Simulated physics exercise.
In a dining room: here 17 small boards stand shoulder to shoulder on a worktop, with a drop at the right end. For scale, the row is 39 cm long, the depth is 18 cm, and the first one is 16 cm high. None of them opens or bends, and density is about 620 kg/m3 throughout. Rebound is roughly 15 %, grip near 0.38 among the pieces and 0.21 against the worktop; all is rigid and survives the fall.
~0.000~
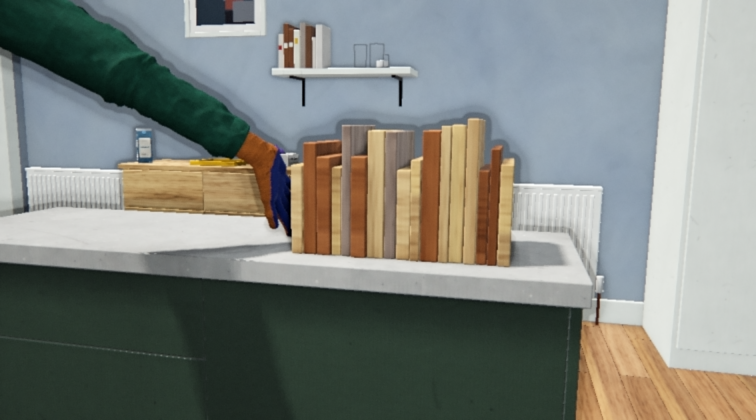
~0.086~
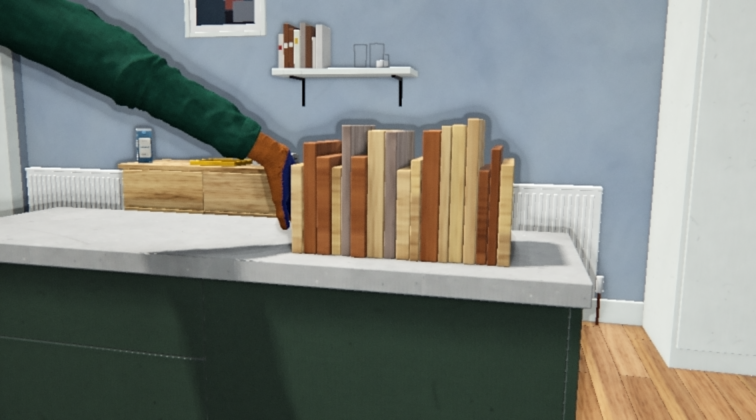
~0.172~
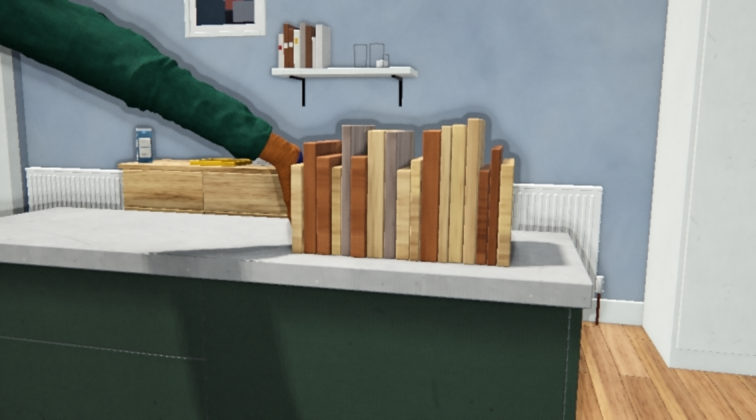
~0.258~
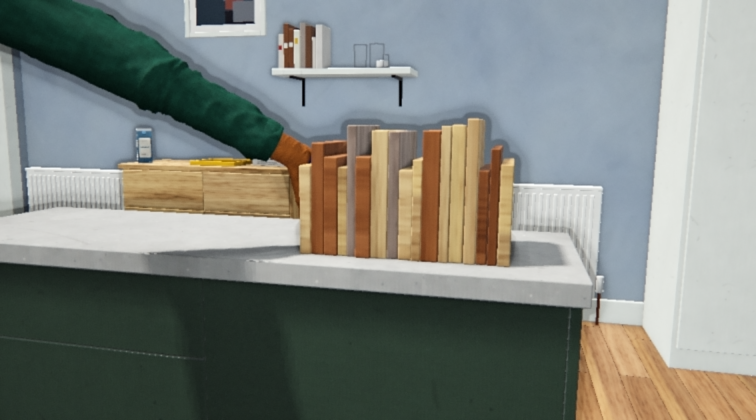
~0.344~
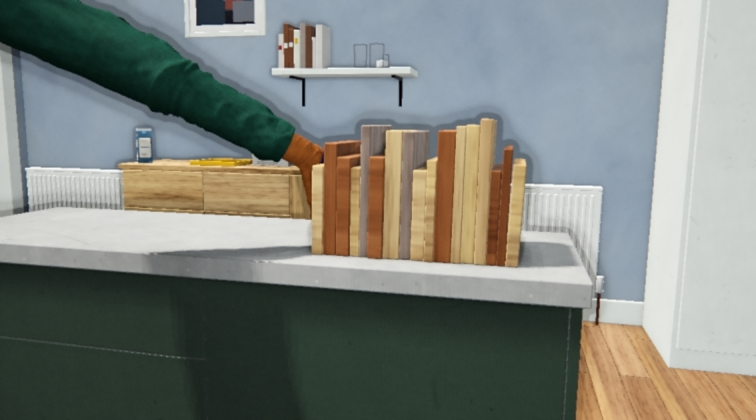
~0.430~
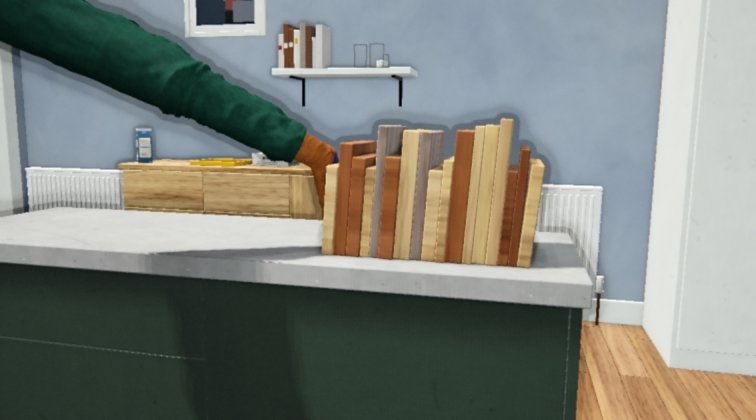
An arm in a green sleeve reached in from the left to a row of upright wooden boards on a worktop, pressed against the left end, and pushed the whole row a little to the right.
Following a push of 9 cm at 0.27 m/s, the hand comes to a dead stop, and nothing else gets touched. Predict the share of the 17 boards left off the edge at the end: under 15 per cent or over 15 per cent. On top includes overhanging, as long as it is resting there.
The share left off the edge is upwards of 15 per cent.
By 0.54 s, none of the 17 boards off the edge, 17 disturbed.
By 1.12 s, 3 of the 17 boards off the edge.
By 1.42 s, 4 of the 17 boards off the edge.
When it is over (2.0 s), 4 of the 17 boards off the edge. That is 24 per cent.
